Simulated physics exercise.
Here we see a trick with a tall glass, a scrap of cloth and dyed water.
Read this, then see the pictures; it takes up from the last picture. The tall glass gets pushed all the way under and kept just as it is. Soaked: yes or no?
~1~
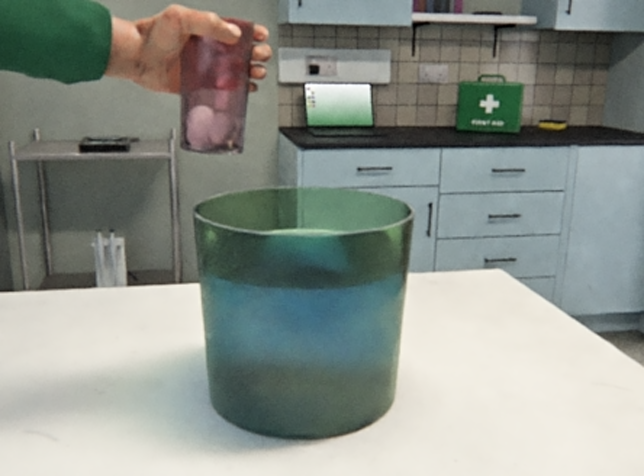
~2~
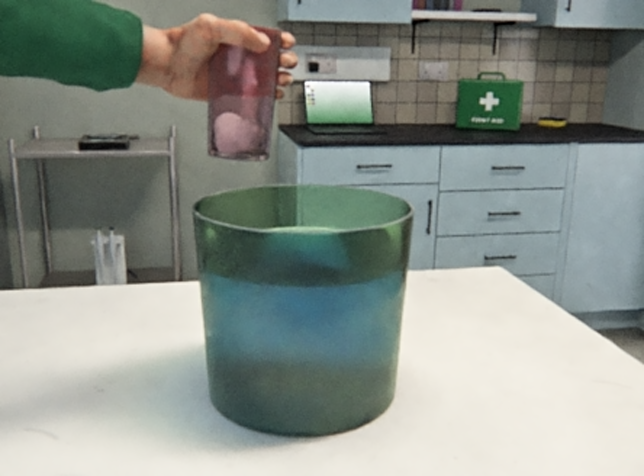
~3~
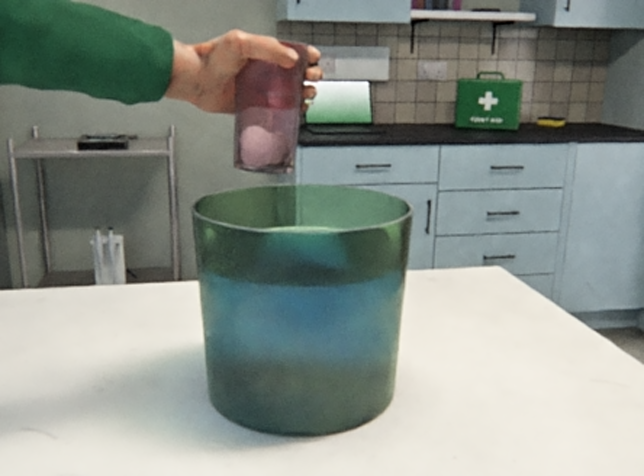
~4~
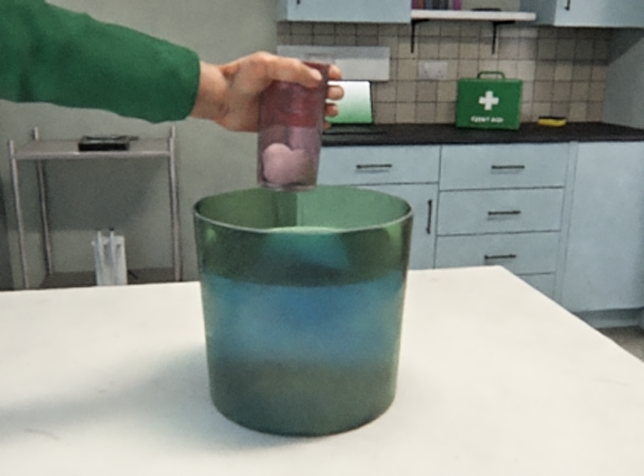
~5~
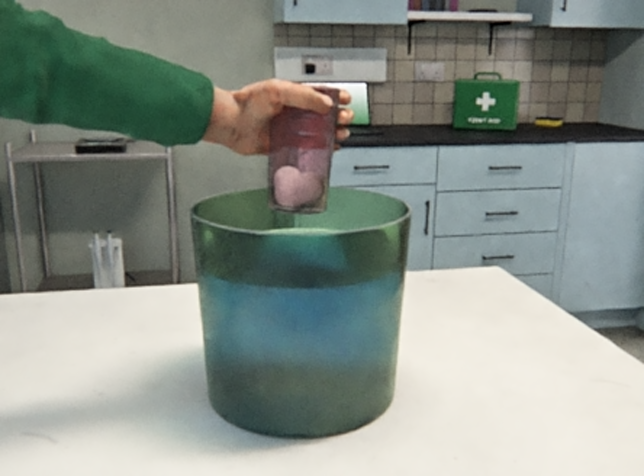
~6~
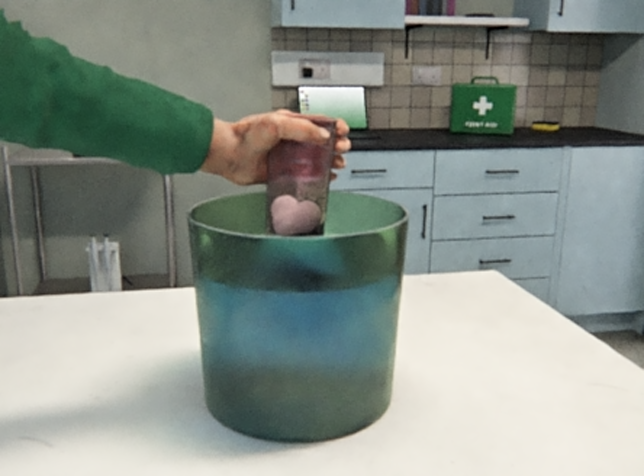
Yes, soaked.
Next, the tall glass enters the dyed water.
After that, dyed water pours in as the air escapes.
Finally, the tall glass is under, flooded, and the scrap of cloth is wet.
